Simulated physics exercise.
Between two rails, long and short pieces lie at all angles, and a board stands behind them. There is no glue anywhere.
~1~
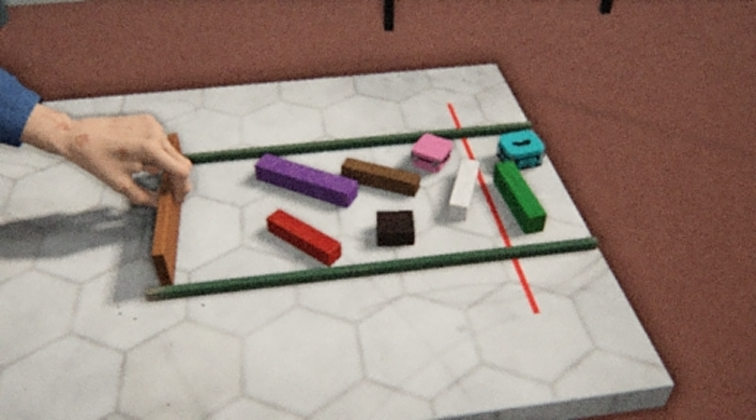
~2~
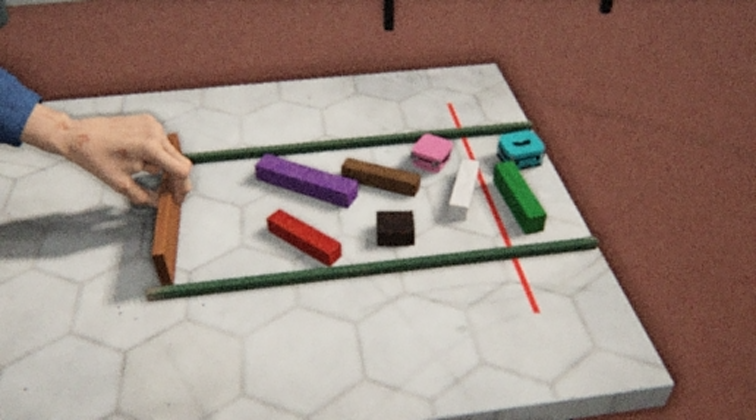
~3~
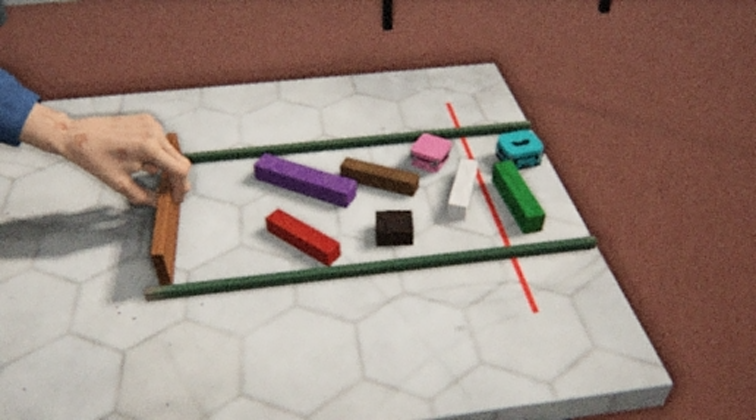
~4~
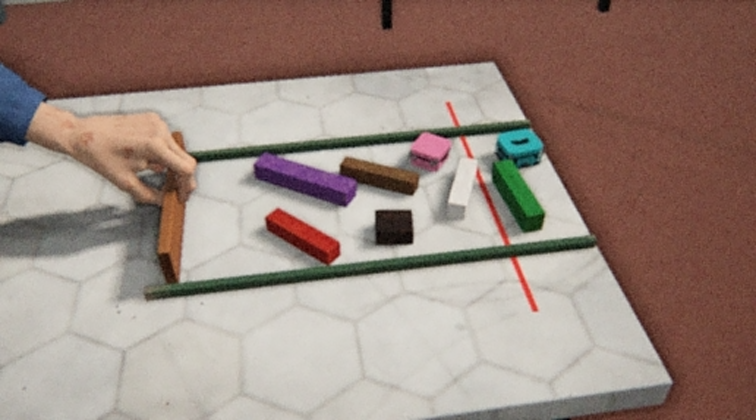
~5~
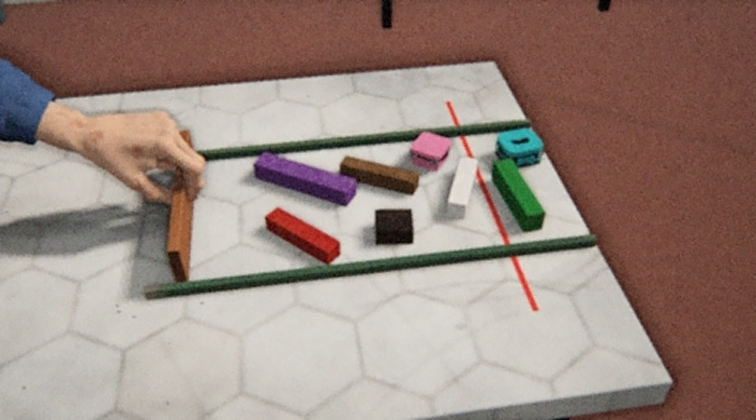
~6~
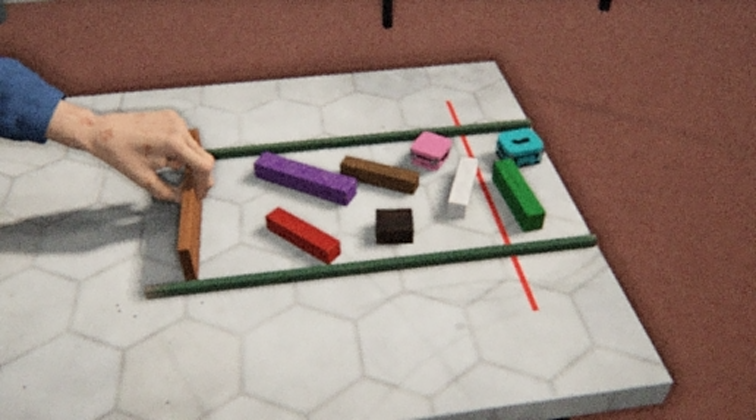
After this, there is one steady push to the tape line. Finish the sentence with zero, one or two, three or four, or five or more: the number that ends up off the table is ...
The number that ends up off the table is one or two.
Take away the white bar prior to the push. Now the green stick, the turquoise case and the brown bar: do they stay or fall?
Well, the green stick is left in place, the turquoise case topples off and the brown bar is left in place.
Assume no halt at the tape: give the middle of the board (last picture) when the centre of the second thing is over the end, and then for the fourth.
At the first moment about (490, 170), at the next about (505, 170).
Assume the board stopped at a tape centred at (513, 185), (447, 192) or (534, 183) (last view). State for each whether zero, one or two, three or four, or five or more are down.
Run 1 - three or four; run 2 - no fall at all; run 3 - more than four.
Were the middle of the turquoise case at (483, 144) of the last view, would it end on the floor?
If so, it ends up falling.
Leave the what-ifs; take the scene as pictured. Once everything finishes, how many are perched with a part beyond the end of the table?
The count would be 1.
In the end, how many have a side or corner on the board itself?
The number is 2.
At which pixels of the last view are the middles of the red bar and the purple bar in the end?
The red bar ends at (508, 214) and the purple bar at (502, 168).
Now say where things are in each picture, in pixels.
Turquoise case (520, 152); green stick (518, 197); white bar (464, 189); board (170, 205); tape (485, 190), in the first frame.
Green stick (519, 197); black block (395, 228), in the second frame.
White bar (463, 189); board (169, 205), in the third frame.
Turquoise case (519, 150); brown bar (379, 176), in the fourth frame.
Green stick (517, 194); pink case (431, 153), in the fifth frame.
Turquoise case (519, 150); green stick (517, 194); white bar (463, 187); board (193, 200); tape (484, 188), in the sixth frame.
Soon after, none off yet; turquoise case at rest near (519, 150); green stick at rest near (517, 194); white bar at rest near (463, 187).
Then, none off yet; turquoise case moving near (526, 149); green stick moving near (527, 194); white bar moved a little near (503, 182).
At rest, the number that fall off is one or two; fallen, turquoise case.
